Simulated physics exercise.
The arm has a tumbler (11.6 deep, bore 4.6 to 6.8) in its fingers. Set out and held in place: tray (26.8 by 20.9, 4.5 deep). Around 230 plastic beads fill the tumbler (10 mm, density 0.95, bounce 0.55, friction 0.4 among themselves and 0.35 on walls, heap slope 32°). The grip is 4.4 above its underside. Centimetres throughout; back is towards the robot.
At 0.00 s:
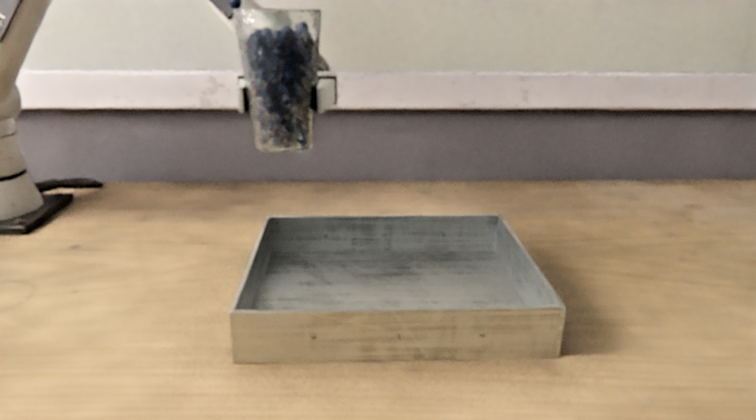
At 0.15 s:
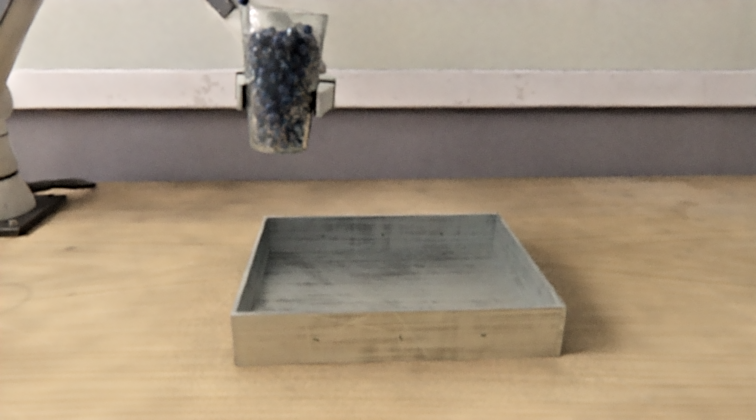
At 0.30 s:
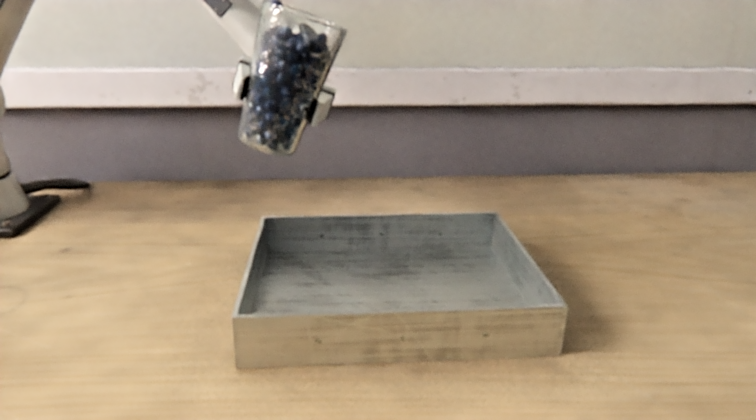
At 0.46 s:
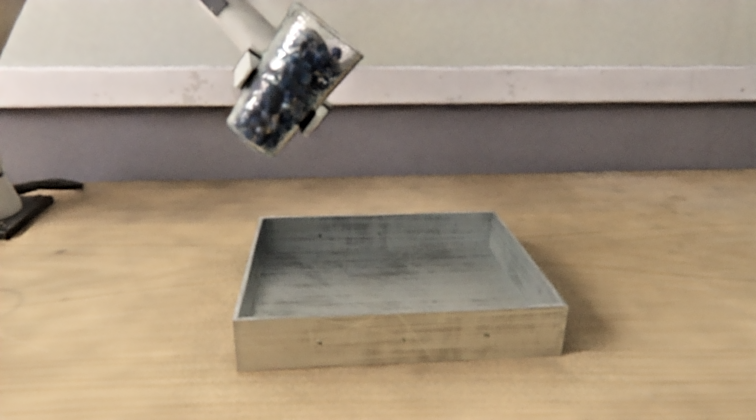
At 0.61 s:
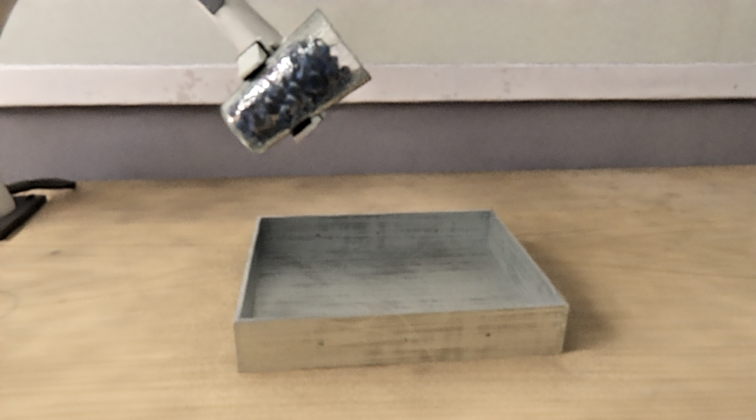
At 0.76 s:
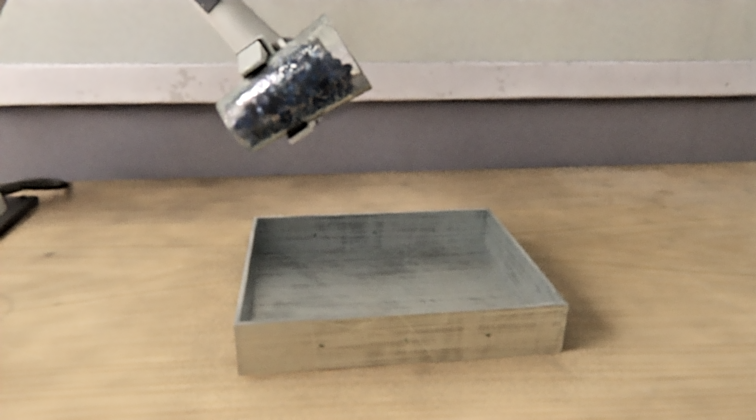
The video shows a robot arm gripping a clear tumbler filled with dark blue beads above a shallow gray tray on a wooden table, then steadily tilting the tumbler well over to the right while the beads shift inside.
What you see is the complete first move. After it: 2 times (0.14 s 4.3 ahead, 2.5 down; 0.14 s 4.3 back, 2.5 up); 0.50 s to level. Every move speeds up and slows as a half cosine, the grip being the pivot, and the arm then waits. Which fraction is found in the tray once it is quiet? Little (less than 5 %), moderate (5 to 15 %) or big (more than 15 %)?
In the tray the share is moderate, 5 to 15 %.
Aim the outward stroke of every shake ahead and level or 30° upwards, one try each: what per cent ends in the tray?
Some 25 and 35 per cent.
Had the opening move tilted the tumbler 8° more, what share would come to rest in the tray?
It would be near 15 per cent.
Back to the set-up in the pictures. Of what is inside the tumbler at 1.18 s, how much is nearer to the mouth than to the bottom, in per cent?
About 50 per cent.
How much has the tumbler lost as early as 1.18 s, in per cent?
Near 5 per cent so far.
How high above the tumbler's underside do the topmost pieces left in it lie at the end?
Roughly 11.0 cm.
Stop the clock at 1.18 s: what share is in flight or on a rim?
About 0 per cent.
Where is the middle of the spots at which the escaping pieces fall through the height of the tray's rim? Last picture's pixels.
Near (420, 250).
After 1.18 s, tilted 57° forward, highest piece 21 above the table; 222 in the tumbler, 11 in the tray, 1 in flight or on a rim.
After 1.61 s, tilted 22° forward, highest piece 26 above the table; 215 in the tumbler, 19 in the tray.
After 2.02 s, level, highest piece 27 above the table; 215 in the tumbler, 19 in the tray.
After 3.07 s, level, highest piece 27 above the table; 215 in the tumbler, 19 in the tray.
At rest, 215 in the tumbler, 19 in the tray. That is 8 % in the tray.
